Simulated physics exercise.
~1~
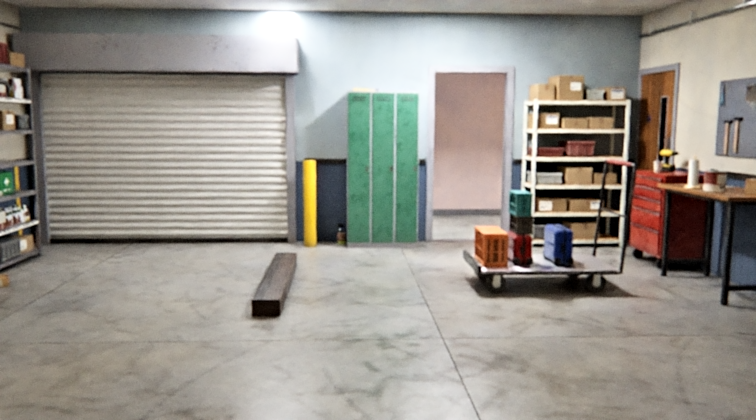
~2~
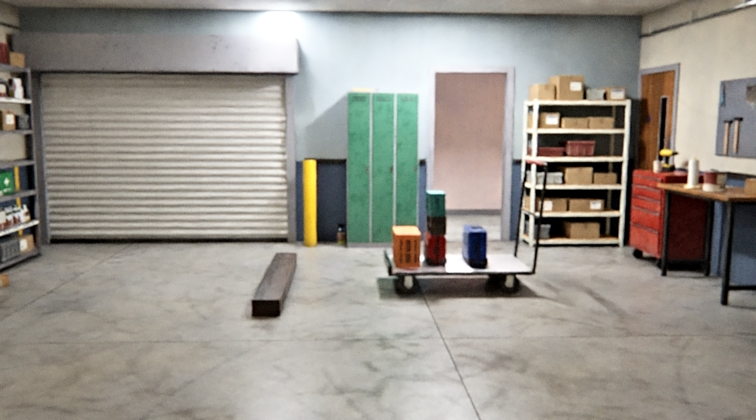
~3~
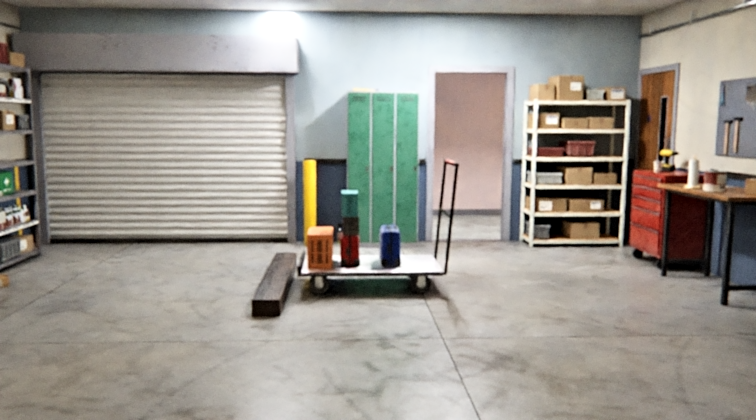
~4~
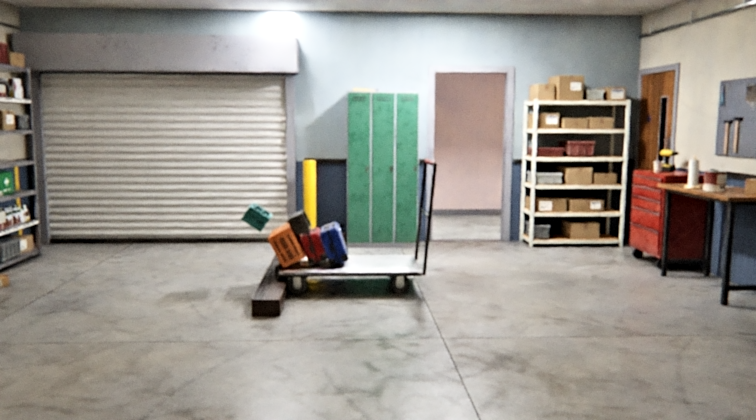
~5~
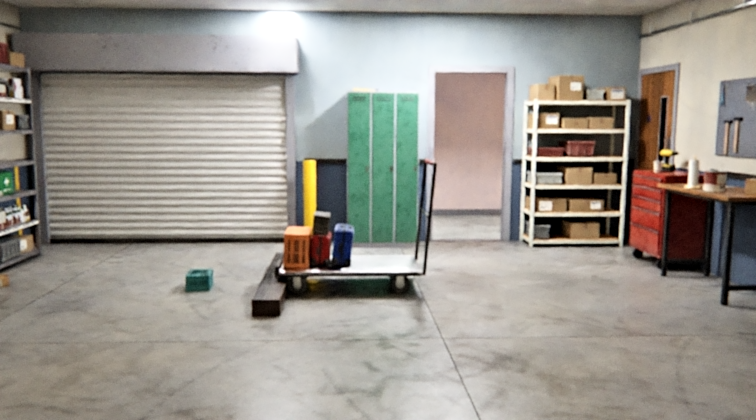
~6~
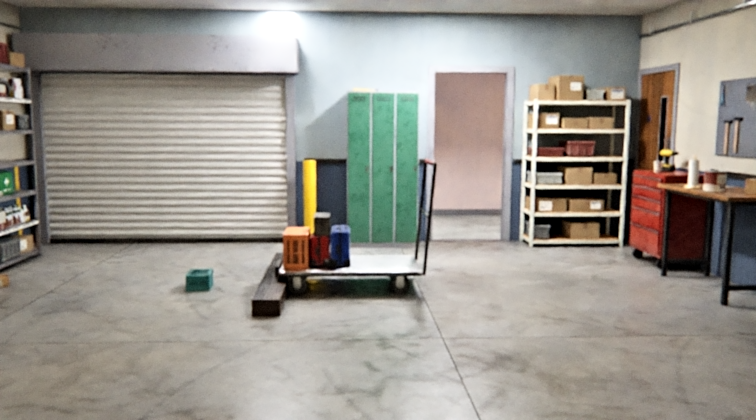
Workshop with a flatbed trolley rolling left into a low kerb, its load tipping, teal crate landing on the floor, the rest staying aboard.
